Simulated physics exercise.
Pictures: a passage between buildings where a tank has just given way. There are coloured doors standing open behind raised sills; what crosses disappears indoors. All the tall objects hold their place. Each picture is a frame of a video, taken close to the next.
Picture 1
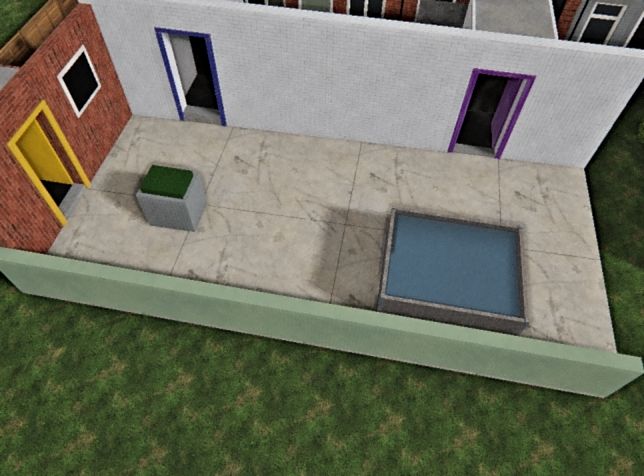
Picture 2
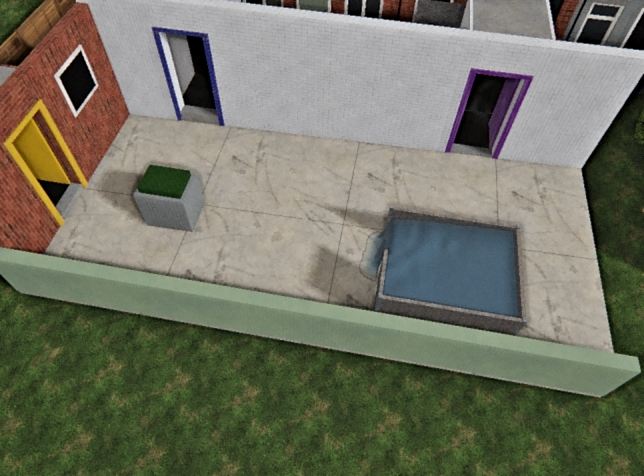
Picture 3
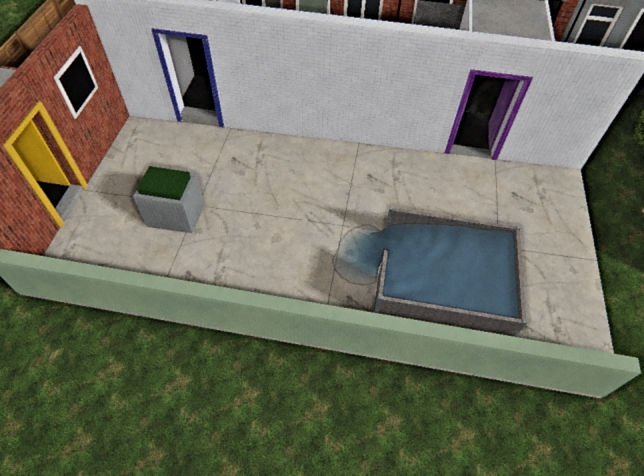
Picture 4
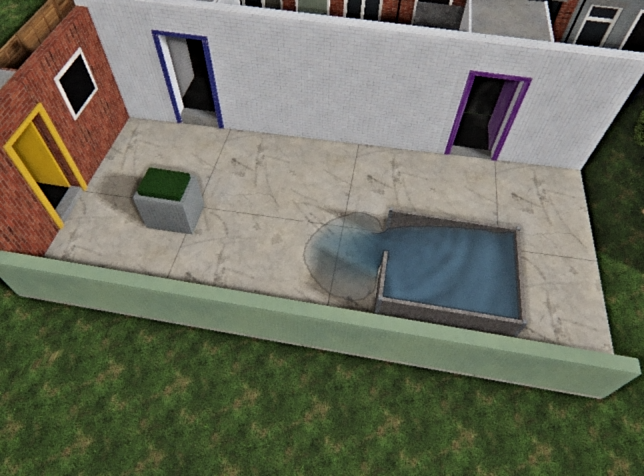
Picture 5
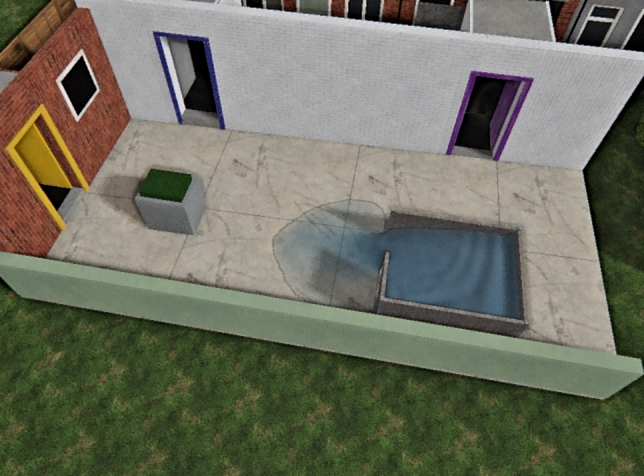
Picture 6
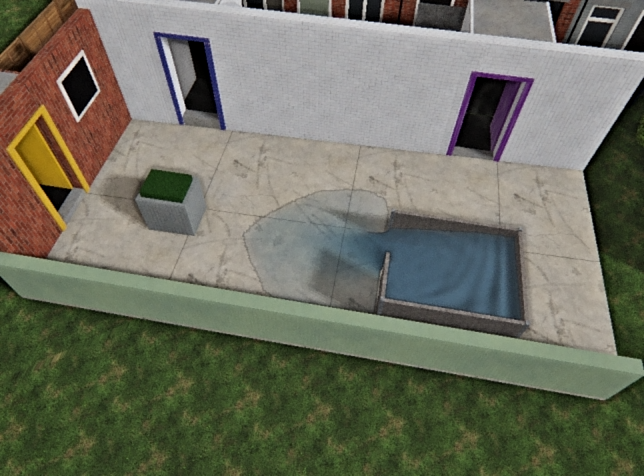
To begin with, a raised tank of still water stands at the right of a paved yard with blue, purple and yellow doorways and a grass-topped block. Water then breaks out through the tank's left side and spreads leftward across the paving in a widening, thin sheet, nearing the block.
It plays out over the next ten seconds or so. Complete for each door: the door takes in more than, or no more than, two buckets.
Completed: The blue door takes in no more than two buckets; the purple door takes in no more than two buckets; the yellow door takes in more than two buckets.
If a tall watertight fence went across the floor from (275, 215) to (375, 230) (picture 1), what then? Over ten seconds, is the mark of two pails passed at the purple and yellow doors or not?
Purple door: Below the mark; yellow door: Above the mark.
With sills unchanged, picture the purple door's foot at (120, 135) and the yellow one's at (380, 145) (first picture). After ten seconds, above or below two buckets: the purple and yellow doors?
The purple one overshoots, the yellow one falls short.
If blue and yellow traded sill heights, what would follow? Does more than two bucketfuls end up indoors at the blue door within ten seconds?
My reading: The blue one passes that mark.
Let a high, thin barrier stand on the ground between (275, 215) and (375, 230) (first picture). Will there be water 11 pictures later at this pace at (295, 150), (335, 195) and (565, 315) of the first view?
Reading the points as listed, I get left untouched, then left untouched, then left untouched.
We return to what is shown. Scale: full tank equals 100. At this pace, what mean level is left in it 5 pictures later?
Estimate: Close to 70 %.
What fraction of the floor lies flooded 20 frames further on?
I'd estimate some 60 per cent.
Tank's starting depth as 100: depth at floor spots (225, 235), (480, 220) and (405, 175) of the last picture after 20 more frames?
Going in order, roughly 4, 0 and 0 %.
A moment on, water covers 35 % of the floor; the blue door not reached, the purple door not reached, the yellow door not reached.
Next, water covers 55 % of the floor; the blue door wet at the sill, nothing in, the purple door not reached, the yellow door not reached.
Then, water covers 60 % of the floor; the blue door wet at the sill, nothing in, the purple door not reached, the yellow door wet at the sill, nothing in.
Later, water covers 60 % of the floor; the blue door under two buckets in, the purple door not reached, the yellow door over two buckets in.
In the end, water covers 65 % of the floor; the blue door under two buckets in, the purple door not reached, the yellow door far over two buckets in.
